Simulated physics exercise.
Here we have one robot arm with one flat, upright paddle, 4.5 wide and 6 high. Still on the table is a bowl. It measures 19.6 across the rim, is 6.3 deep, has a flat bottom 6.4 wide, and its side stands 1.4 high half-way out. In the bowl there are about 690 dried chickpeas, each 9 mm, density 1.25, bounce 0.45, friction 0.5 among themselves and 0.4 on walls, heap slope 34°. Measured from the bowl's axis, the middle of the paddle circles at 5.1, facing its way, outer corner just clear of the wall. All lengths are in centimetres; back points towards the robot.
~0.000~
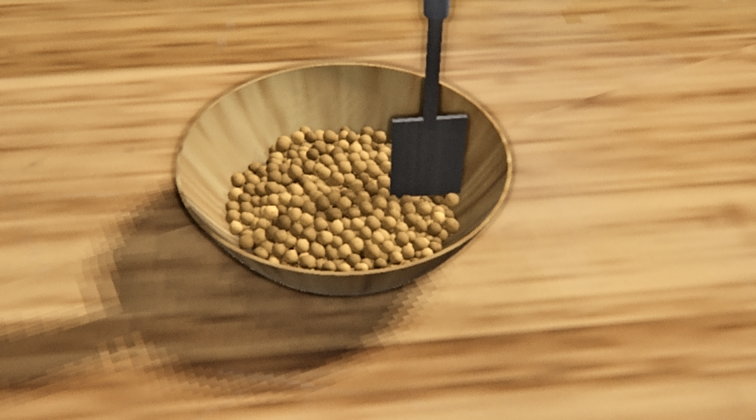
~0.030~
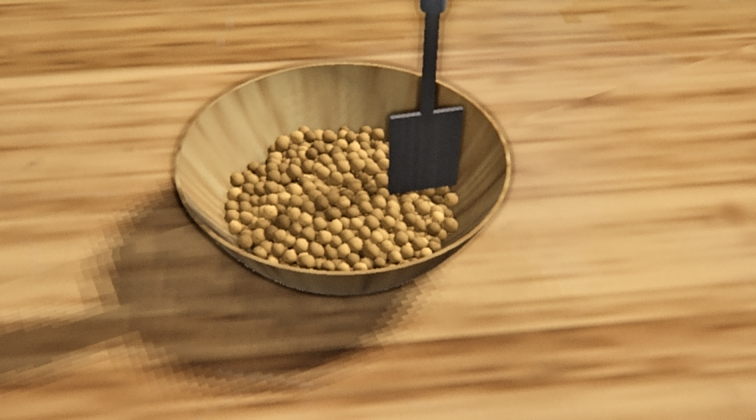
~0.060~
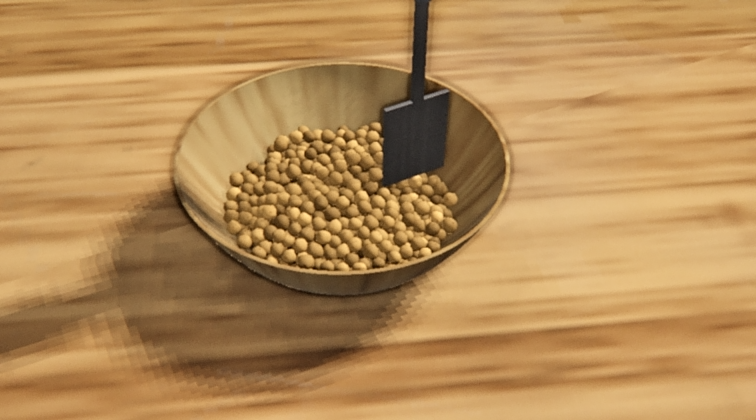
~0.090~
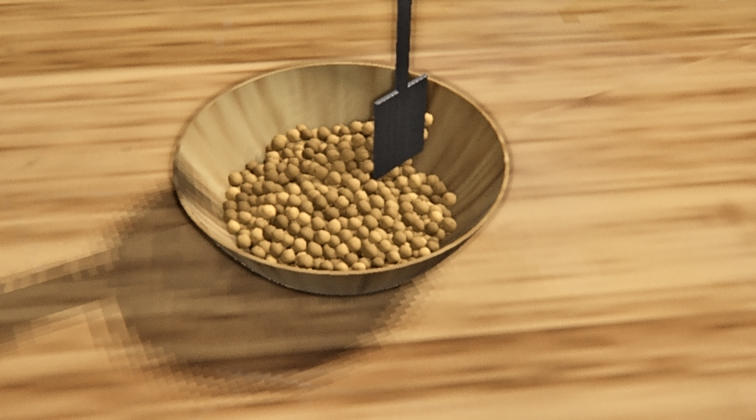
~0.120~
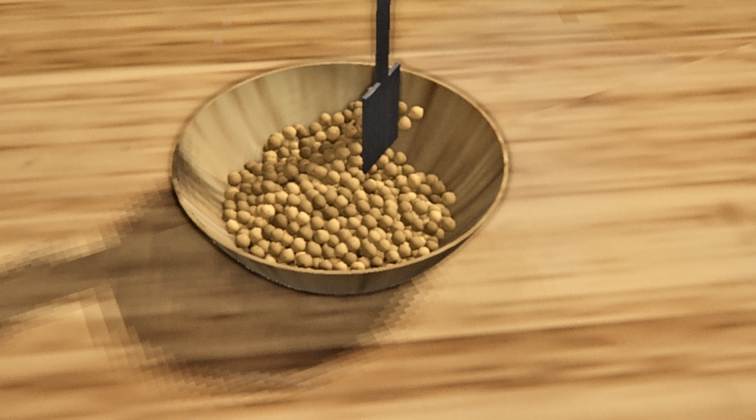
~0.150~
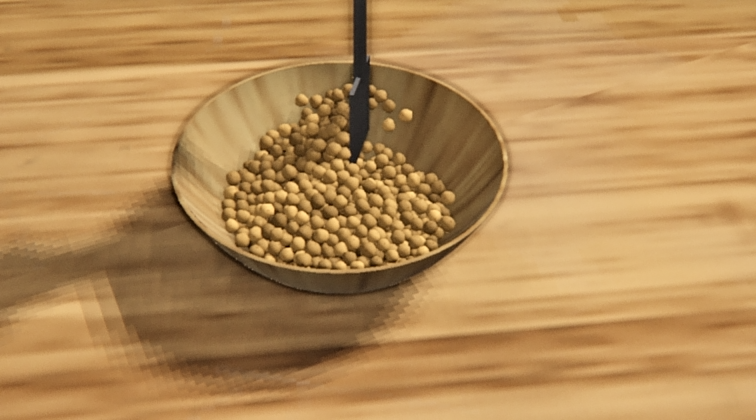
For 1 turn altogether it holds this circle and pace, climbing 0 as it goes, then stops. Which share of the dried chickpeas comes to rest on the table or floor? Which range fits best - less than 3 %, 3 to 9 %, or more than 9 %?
The range that fits is 3 to 9 %.
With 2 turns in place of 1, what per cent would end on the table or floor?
In that case some 10 per cent.
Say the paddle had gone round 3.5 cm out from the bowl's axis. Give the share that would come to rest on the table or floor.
That would give close to 0 per cent.
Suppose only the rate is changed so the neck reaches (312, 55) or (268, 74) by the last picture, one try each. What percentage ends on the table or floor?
Close to 15 and 25 in a hundred.
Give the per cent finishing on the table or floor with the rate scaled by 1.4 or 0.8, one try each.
Estimates in order: Some 15 % and some 5 %.
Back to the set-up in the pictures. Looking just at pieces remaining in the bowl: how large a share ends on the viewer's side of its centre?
I'd say around 45 per cent.
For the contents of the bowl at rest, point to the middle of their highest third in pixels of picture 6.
Somewhere close to (389, 164).
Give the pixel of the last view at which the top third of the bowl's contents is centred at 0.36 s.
Roughly at (271, 210).
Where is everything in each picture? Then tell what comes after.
The first picture shows paddle neck at (431, 97), 0° round; upper third of the load around (336, 195), from x 235 to 450, top at y 135; 694 in the bowl.
The second picture shows paddle neck at (428, 92), 6° round; upper third of the load around (335, 193), from x 230 to 450, top at y 130.
The third picture shows paddle neck at (418, 79), 22° round; upper third of the load around (336, 192), from x 230 to 450, top at y 130.
The fourth picture shows paddle neck at (402, 68), 38° round; upper third of the load around (337, 188), from x 230 to 450, top at y 120.
The fifth picture shows paddle neck at (382, 59), 54° round; upper third of the load around (332, 187), from x 230 to 450, top at y 95.
The sixth picture shows paddle neck at (360, 54), 70° round; upper third of the load around (325, 183), from x 230 to 450, top at y 75; 694 in the bowl.
By 0.36 s, 182° round, highest piece 8 above the table; 688 in the bowl, 6 in flight or on the tool.
By 0.56 s, 293° round, highest piece 8 above the table; 674 in the bowl, 17 on the table or floor, 3 in flight or on the tool.
By 0.87 s, 0° round, highest piece 6 above the table; 663 in the bowl, 30 on the table or floor, 1 in flight or on the tool.
By 1.57 s, 0° round, highest piece 6 above the table; 663 in the bowl, 31 on the table or floor.
Final count, 663 in the bowl, 31 on the table or floor. That is 4 % on the table or floor.
